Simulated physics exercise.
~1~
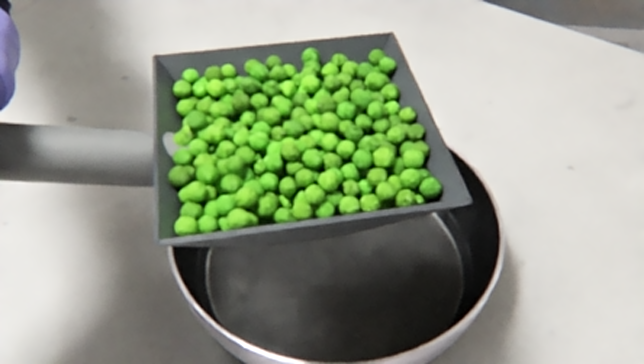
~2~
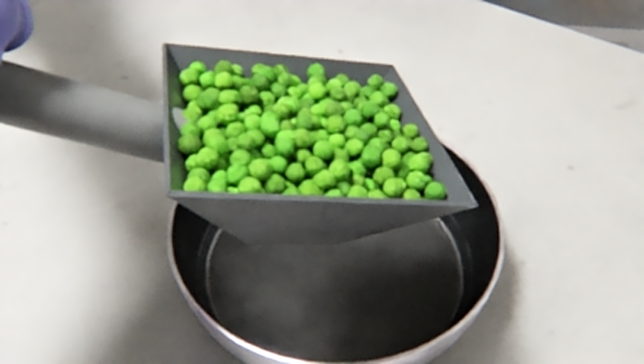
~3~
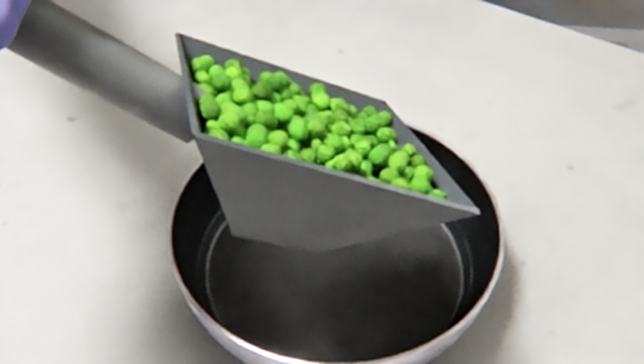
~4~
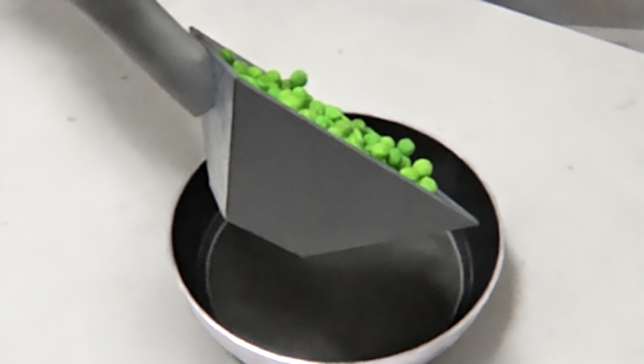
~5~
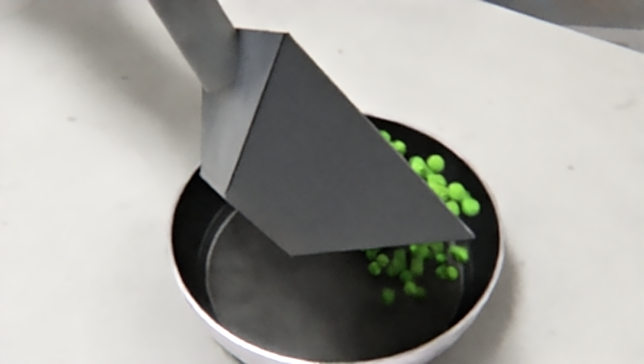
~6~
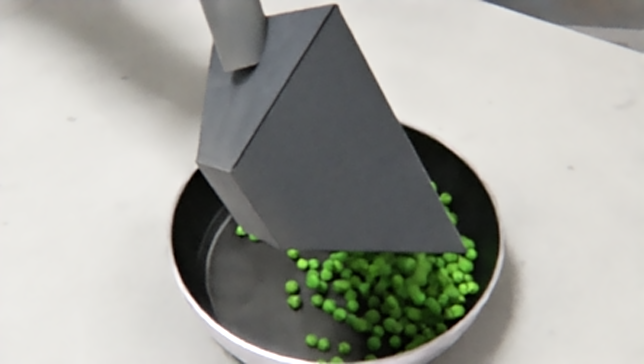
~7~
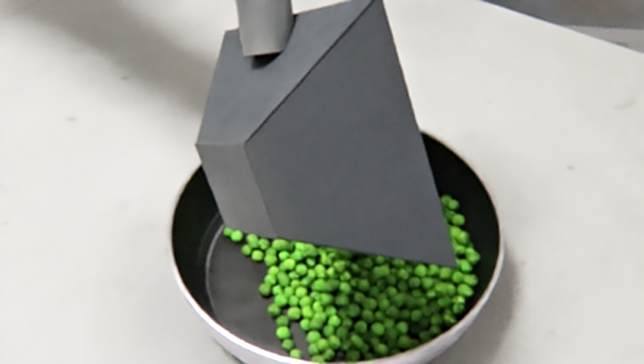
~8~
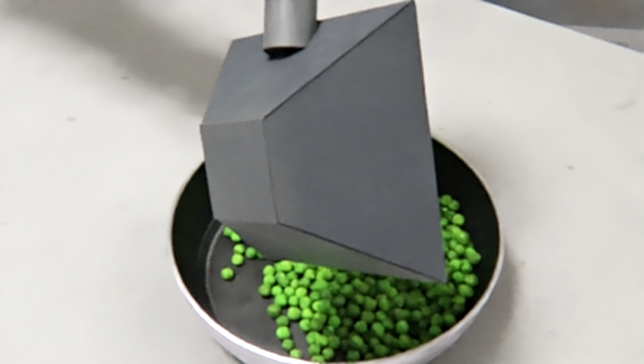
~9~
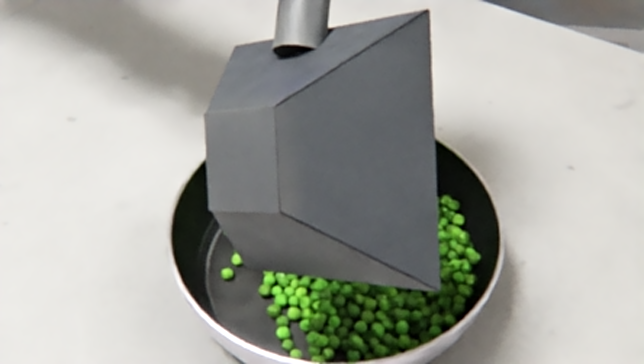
A dark gray scoop heaped with bright green peas tipped steadily to the right over a round black pan, and the peas slid off its edge and tumbled in, ending in a still pile beneath the nearly upside-down scoop.
